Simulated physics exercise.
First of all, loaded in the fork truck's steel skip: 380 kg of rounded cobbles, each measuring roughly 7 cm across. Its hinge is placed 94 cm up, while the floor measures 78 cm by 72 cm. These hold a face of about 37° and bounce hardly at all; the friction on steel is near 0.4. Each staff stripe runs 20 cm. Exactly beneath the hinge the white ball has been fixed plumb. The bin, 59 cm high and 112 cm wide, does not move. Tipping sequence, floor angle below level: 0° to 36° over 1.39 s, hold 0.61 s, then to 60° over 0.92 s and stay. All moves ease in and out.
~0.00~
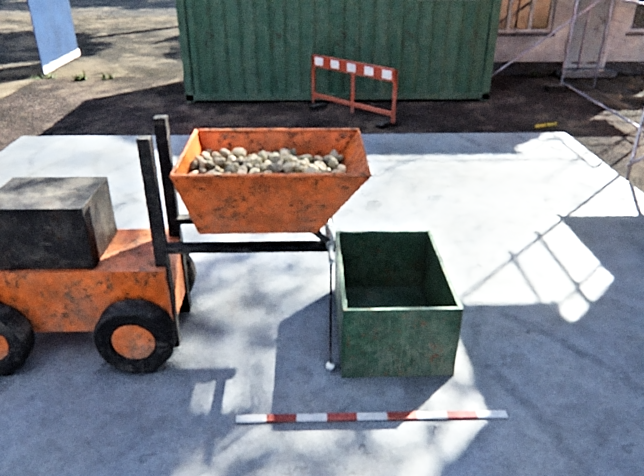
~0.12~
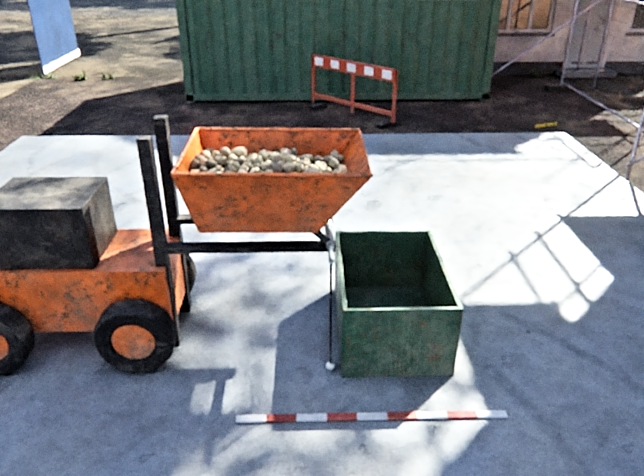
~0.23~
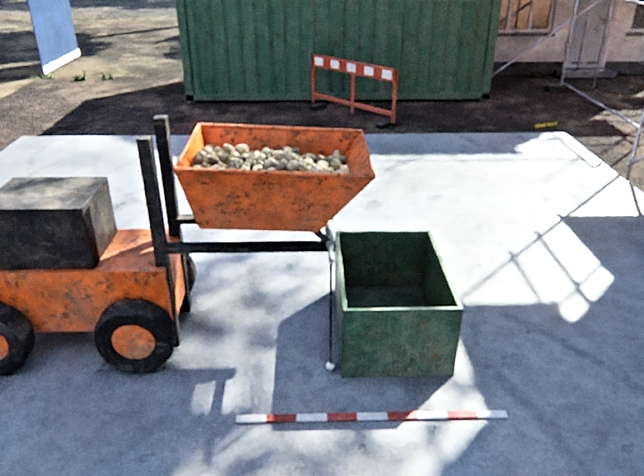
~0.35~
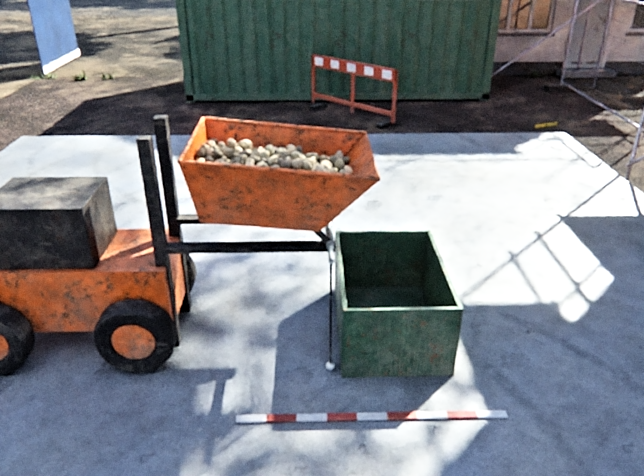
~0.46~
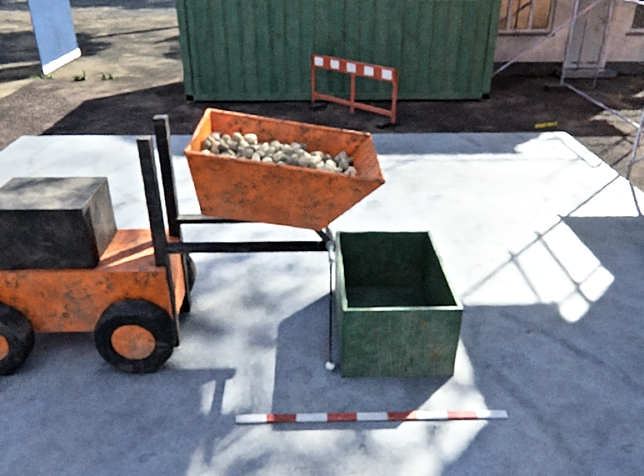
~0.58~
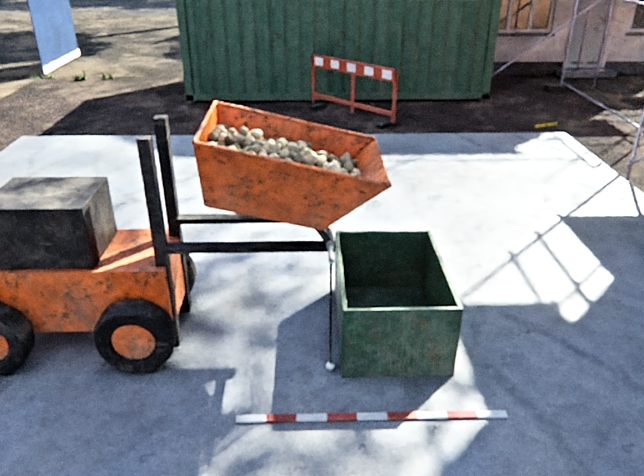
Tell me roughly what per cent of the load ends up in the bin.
Around 35 out of 100.
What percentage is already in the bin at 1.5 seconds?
About 0 per cent by then.
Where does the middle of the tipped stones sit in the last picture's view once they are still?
The stones end up centred near (444, 320).
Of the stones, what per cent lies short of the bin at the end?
Roughly 0 per cent.
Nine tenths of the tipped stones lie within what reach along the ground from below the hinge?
Roughly 160 cm.
After 1.0 s the floor is at 30°; 100 % in the skip; the foremost stones are at (374, 189).
After 1.5 s the floor is at 36°; 100 % in the skip; the foremost stones are at (386, 192).
After 3.4 s the floor is at 60°; 78 % in the skip, 11 % in the bin, 12 % beside or beyond the bin; the foremost stones are at (480, 293).
After 5.8 s the floor is at 60°; 30 % in the skip, 33 % in the bin, 38 % beside or beyond the bin; the foremost stones are past the picture's edge.
